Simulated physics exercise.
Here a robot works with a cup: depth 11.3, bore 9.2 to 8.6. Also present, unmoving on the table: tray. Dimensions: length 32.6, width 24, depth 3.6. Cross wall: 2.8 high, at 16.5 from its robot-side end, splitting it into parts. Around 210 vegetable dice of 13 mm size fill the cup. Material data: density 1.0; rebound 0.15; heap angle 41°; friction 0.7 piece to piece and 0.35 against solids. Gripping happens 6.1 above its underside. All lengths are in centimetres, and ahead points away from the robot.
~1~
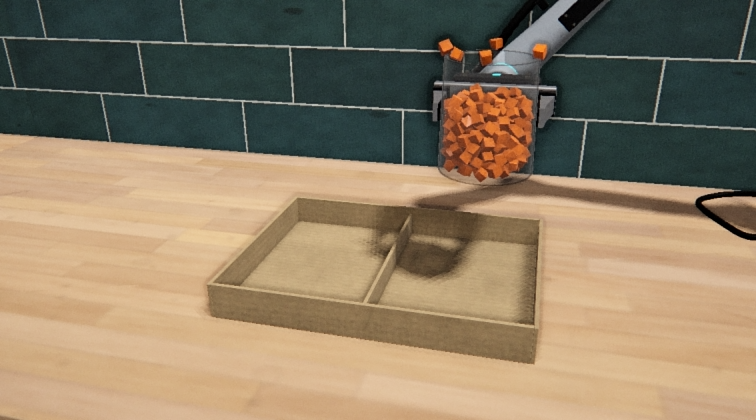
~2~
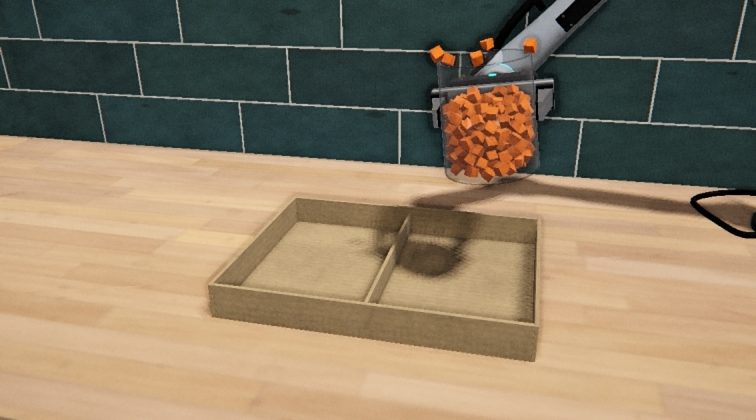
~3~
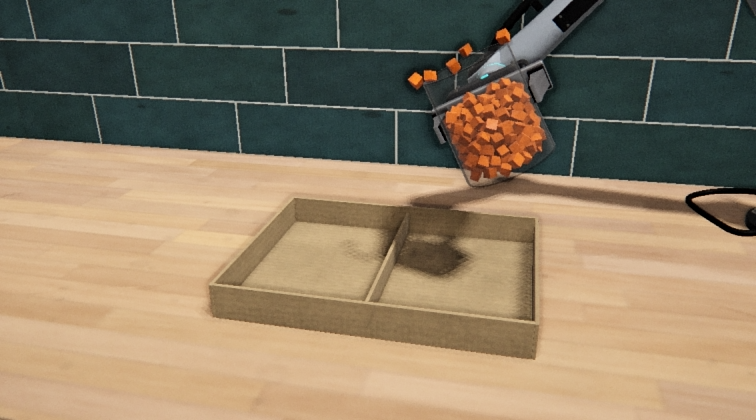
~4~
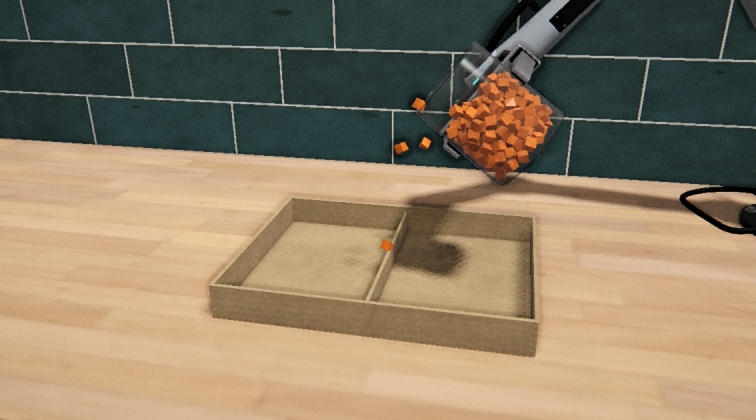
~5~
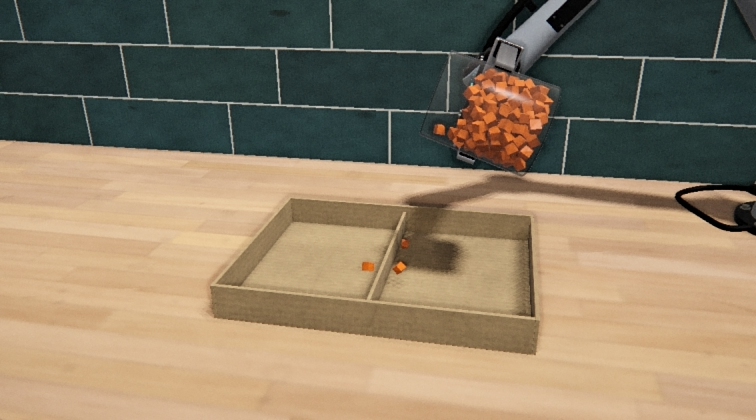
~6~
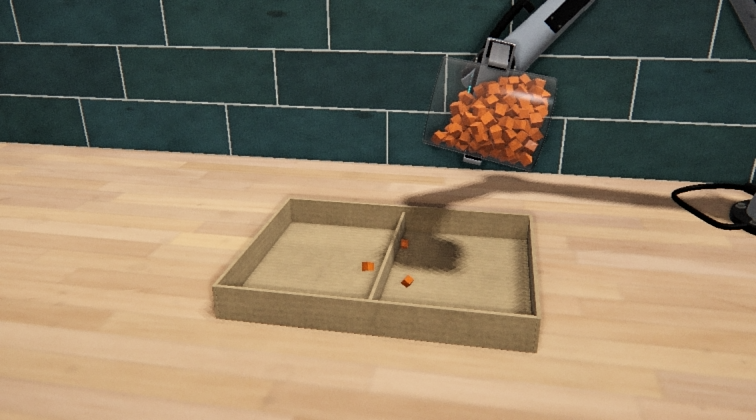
A robot arm held a clear cup heaped with orange cubes above a divided tray and tilted it steadily to the left, and a few cubes dropped into the tray on both sides of the divider.
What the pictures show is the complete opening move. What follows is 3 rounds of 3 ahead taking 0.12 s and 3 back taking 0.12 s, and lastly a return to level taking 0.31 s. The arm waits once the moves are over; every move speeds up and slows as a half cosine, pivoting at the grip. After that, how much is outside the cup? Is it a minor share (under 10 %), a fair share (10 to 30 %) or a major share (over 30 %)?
It is a fair share.
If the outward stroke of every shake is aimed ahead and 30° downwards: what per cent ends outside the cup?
About 5 per cent.
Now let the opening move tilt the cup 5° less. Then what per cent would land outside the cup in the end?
Then something close to 10 in a hundred.
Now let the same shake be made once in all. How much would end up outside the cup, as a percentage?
Probably about 5 in a hundred.
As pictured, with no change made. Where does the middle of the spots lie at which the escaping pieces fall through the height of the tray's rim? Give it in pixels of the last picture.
Estimated centre around (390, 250) in pixels.
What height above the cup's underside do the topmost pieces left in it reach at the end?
Height at rest: About 9.0 centimetres.
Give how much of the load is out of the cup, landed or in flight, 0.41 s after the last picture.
About 5 in a hundred parts are out by then.
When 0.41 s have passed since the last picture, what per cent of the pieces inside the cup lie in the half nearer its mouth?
That share comes to roughly 40 percent.
Then, 0.41 s later, tilted 79° forward, highest piece 22 above the table; 199 in the cup, 6 in the robot-side part, 6 in the far-side part, 3 in flight or on a rim.
Then, 0.82 s later, tilted 59° forward, highest piece 21 above the table; 175 in the cup, 19 in the robot-side part, 16 in the far-side part, 4 in flight or on a rim.
Then, 1.23 s later, level, highest piece 24 above the table; 174 in the cup, 20 in the robot-side part, 20 in the far-side part.
Then, 2.28 s later, level, highest piece 24 above the table; 174 in the cup, 20 in the robot-side part, 20 in the far-side part.
At rest, 174 in the cup, 20 in the robot-side part, 20 in the far-side part. That is 19 % outside the cup.
